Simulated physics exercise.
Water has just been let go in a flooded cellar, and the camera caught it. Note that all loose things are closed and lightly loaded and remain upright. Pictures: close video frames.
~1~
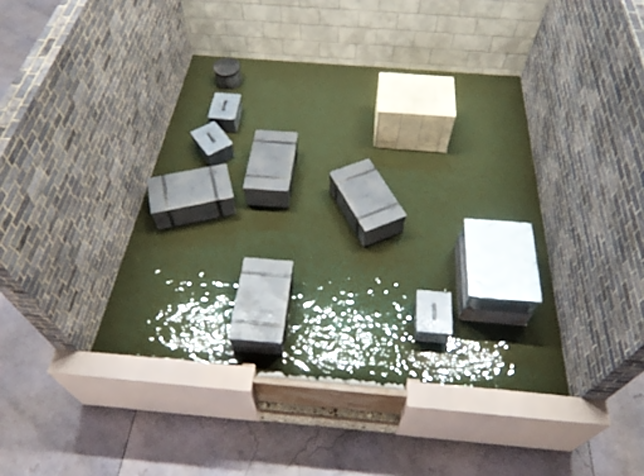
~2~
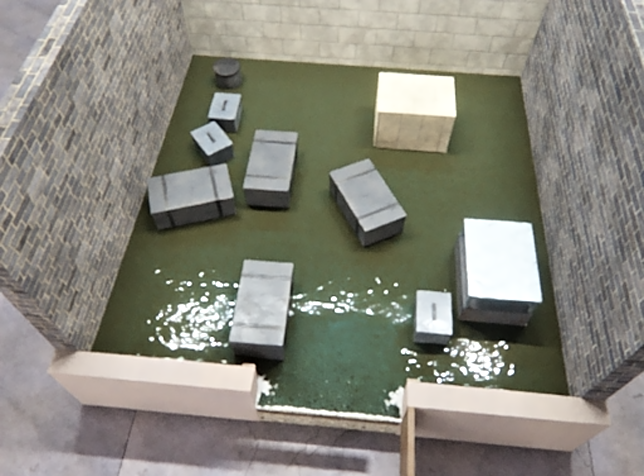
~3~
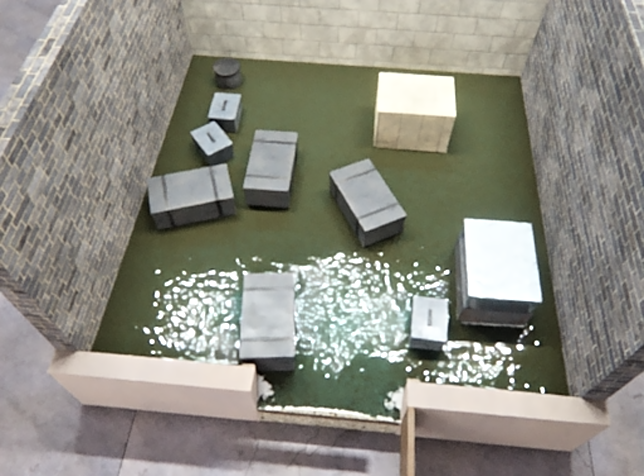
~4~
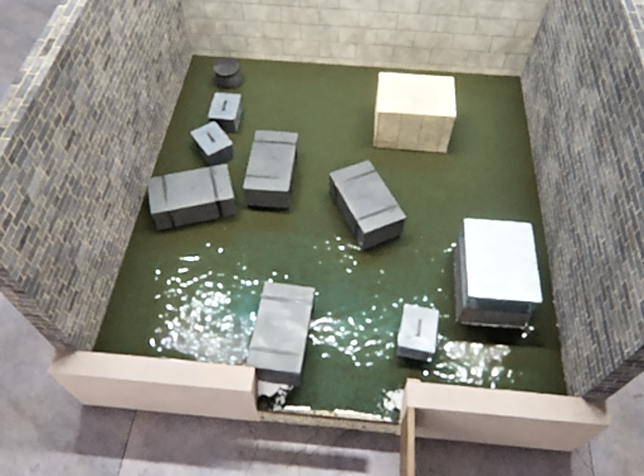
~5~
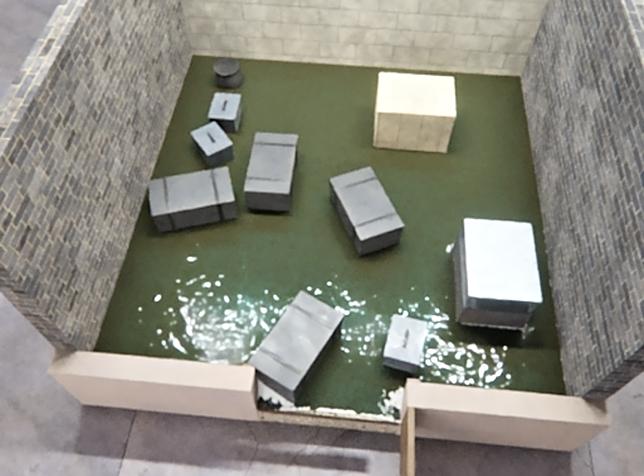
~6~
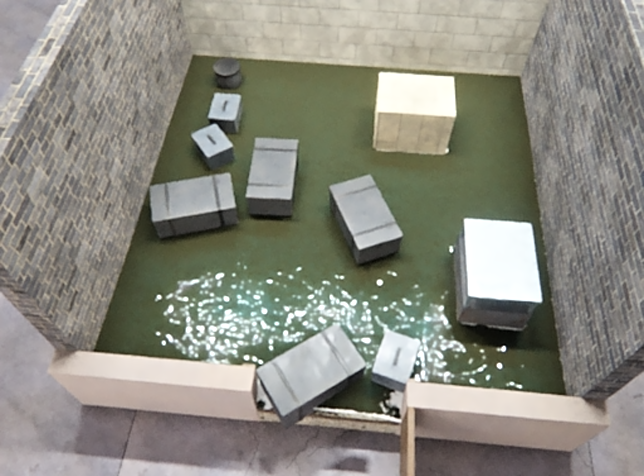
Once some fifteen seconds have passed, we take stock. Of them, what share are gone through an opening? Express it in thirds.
Result: Mid band.
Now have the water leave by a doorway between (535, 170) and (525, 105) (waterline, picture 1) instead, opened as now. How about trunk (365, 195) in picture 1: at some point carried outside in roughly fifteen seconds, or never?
As I see it, it's getting away.
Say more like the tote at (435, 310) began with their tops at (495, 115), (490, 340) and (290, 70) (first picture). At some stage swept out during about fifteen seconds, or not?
In turn: No, carried outside, kept in.
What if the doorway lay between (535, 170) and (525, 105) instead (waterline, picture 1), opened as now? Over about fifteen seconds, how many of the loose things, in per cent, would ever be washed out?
10 %.
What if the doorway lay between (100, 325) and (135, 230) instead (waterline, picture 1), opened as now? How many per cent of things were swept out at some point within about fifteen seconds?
Estimate: Around 80 per cent.
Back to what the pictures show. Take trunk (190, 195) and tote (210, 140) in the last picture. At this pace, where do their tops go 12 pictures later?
(182, 263) and (209, 186), roughly.
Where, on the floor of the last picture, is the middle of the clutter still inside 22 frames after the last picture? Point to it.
The remaining things centre around (222, 223).
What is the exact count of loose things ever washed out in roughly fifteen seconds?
That works out to 4.
A moment on, 2 of 8 are out; 6 afloat.
Next, 3 of 8 are out; 5 afloat.
Later, 4 of 8 are out; 4 afloat.
In the end, 4 of 8 are out; 3 afloat.
